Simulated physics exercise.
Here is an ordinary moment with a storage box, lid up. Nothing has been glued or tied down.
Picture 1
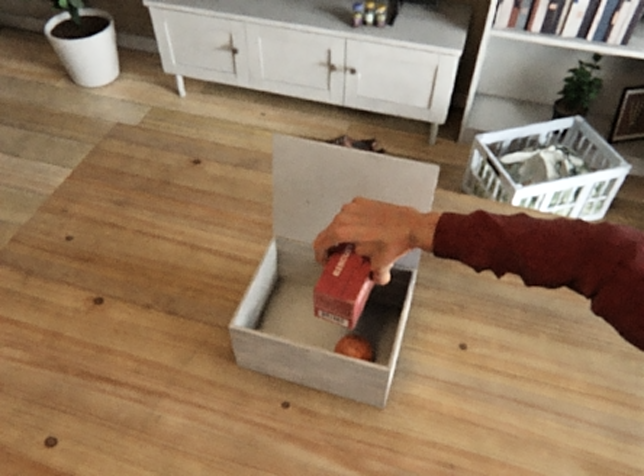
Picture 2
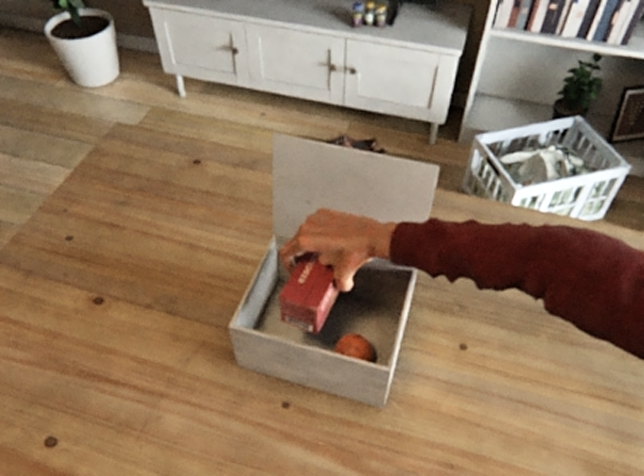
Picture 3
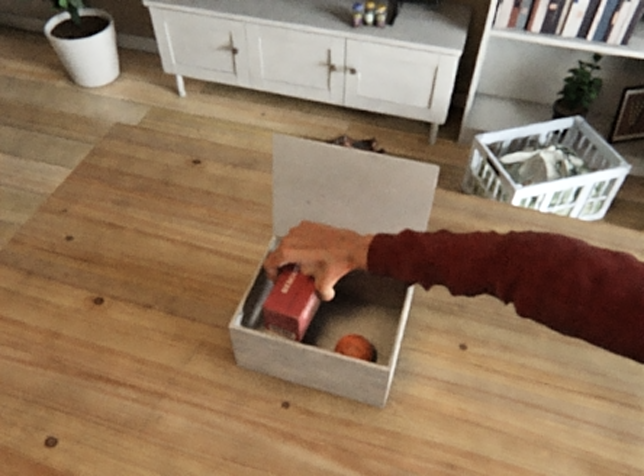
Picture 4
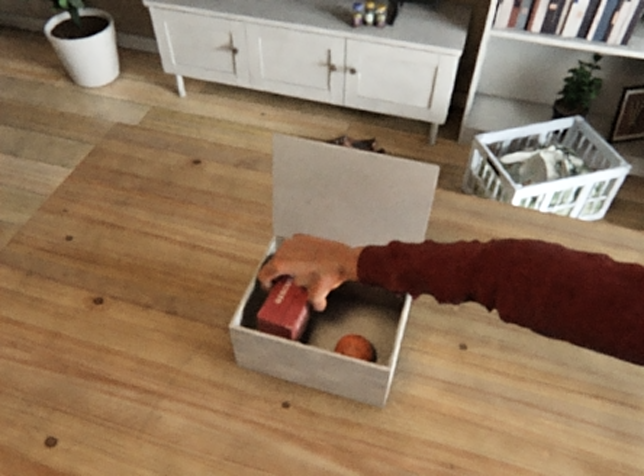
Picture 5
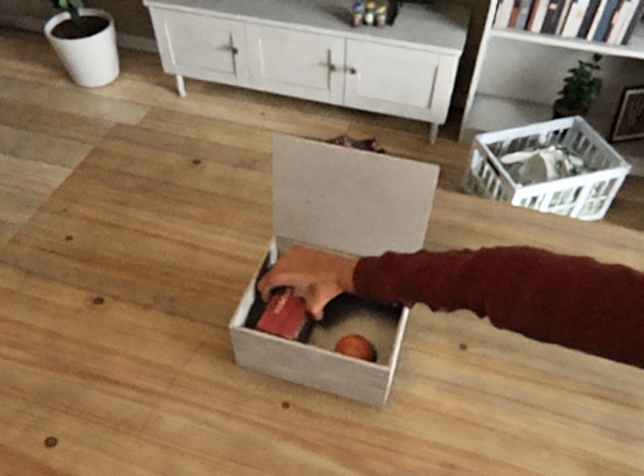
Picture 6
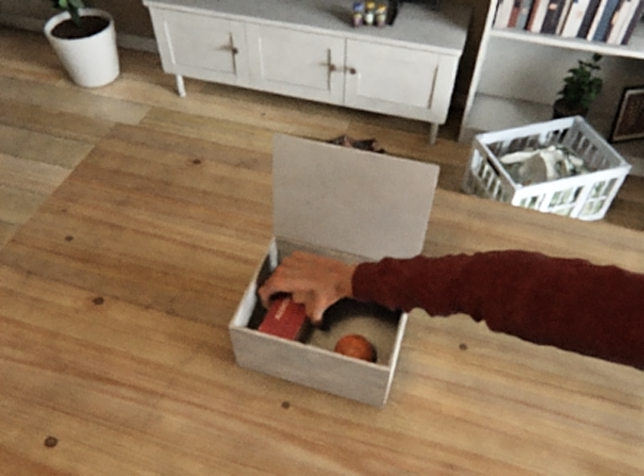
In the video, a hand in a dark red sleeve holds a red carton above an open box containing an orange ball-like object, moves it left, and lowers it inside, keeping hold of it.
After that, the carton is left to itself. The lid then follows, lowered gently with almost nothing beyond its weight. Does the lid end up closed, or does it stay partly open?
The lid ends up closed.
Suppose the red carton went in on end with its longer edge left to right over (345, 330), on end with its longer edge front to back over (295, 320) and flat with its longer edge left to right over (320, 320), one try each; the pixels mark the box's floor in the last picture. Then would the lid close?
At first it fails to shut, the second time it fails to shut, and the third time it manages to shut.
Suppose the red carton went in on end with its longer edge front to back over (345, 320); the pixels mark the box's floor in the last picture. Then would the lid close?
The lid remains open a bit this time.
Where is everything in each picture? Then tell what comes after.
Still above its spot; red carton (352, 274), in the first frame.
Still above its spot; red carton (318, 281), in the second frame.
Still above its spot; red carton (301, 290), in the third frame.
Still above its spot; red carton (295, 300), in the fourth frame.
Still above its spot; red carton (293, 310), in the fifth frame.
Put in, still held, in the sixth frame.
Then, 1.40 s after the last picture, lid 72° above the rim.
Then, 2.00 s after the last picture, lid 27° above the rim.
At rest, lid shut; both in place. Seen from the same camera at the end, red carton near (293, 315).
